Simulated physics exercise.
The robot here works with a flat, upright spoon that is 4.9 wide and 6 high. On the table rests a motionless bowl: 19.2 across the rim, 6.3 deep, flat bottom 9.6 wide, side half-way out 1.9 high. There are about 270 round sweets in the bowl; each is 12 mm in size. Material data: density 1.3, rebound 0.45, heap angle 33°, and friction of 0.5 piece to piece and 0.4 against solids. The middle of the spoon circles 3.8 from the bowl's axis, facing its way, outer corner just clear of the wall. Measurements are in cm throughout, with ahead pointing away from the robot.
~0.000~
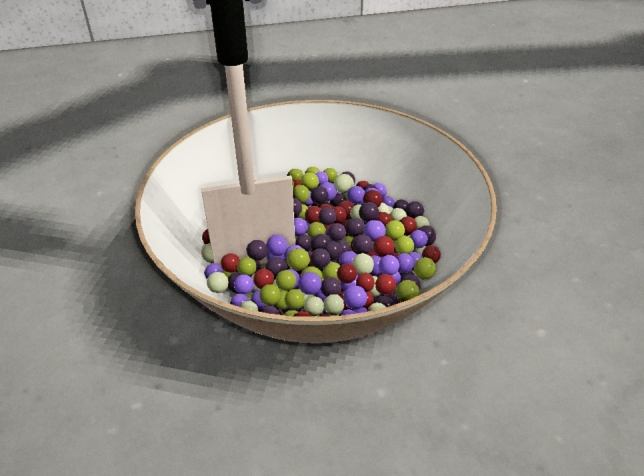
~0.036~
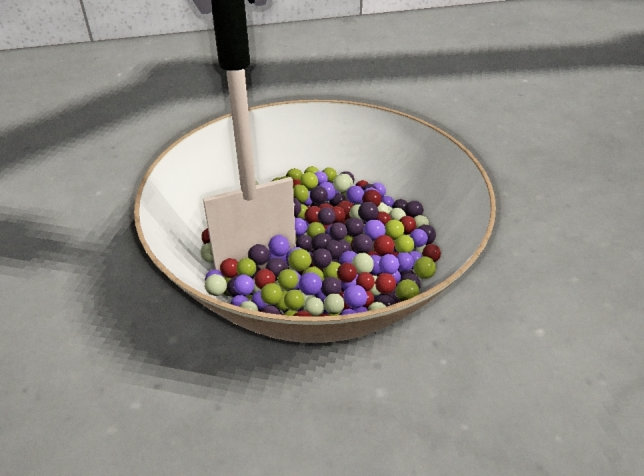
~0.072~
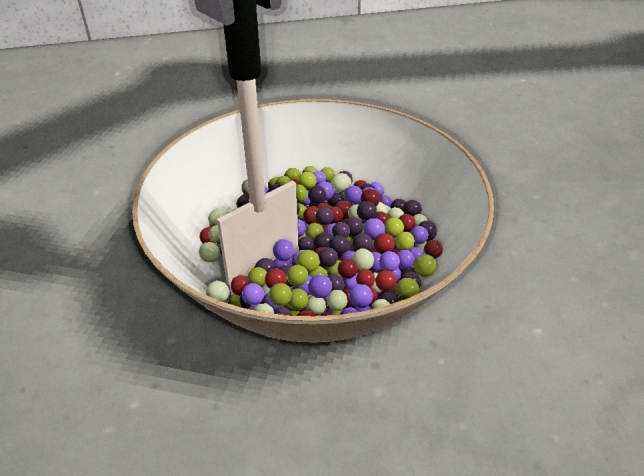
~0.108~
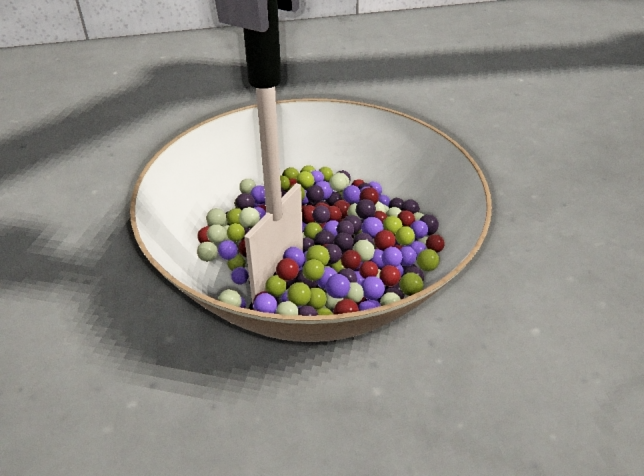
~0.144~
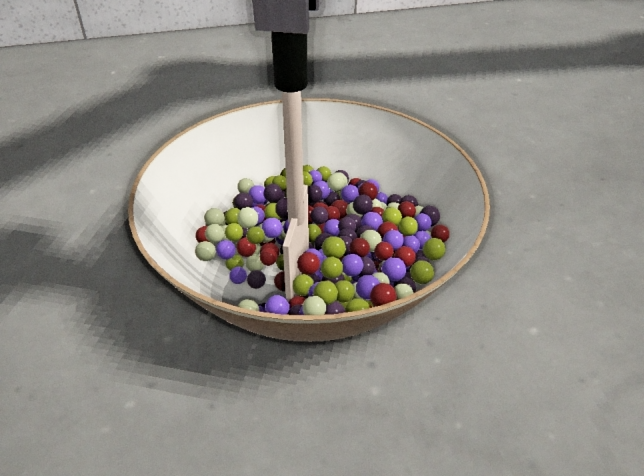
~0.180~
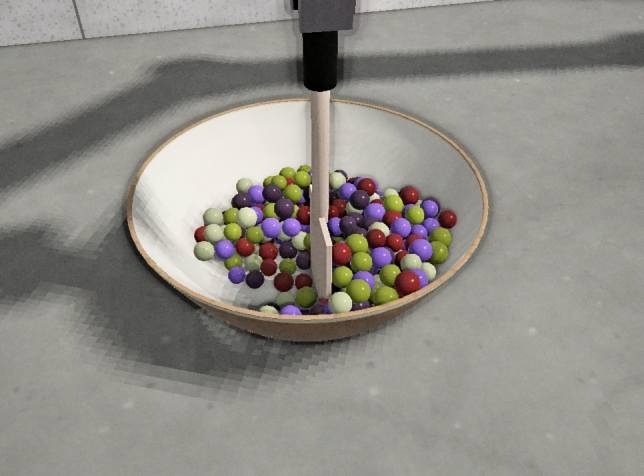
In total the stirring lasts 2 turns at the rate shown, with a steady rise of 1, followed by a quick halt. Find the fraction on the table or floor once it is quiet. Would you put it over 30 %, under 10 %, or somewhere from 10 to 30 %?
I would put it under 10 %.
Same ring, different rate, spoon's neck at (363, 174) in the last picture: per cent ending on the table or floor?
Around 20 in a hundred.
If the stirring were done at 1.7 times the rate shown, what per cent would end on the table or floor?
Roughly 30 per cent.
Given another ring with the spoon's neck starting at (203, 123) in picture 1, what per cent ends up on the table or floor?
Roughly 0 per cent.
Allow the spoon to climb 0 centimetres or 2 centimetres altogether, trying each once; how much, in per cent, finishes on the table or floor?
Close to 5 and 5 percent, in that order.
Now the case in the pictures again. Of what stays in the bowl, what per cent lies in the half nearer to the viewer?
Roughly 60 per cent.
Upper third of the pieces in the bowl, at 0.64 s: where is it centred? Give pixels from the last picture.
Centre estimate: Approx. (202, 219) px.
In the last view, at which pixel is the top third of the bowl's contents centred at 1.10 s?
At about (327, 164).
By 0.64 s, 335° round, highest piece 7 above the table; 262 in the bowl, 2 on the table or floor, 5 in flight or on the tool.
By 1.10 s, 225° round, highest piece 7 above the table; 258 in the bowl, 9 on the table or floor, 2 in flight or on the tool.
By 1.53 s, 0° round, highest piece 7 above the table; 254 in the bowl, 15 on the table or floor.
By 2.23 s, 0° round, highest piece 7 above the table; 254 in the bowl, 15 on the table or floor.
Final count, 254 in the bowl, 15 on the table or floor. That is 6 % on the table or floor.
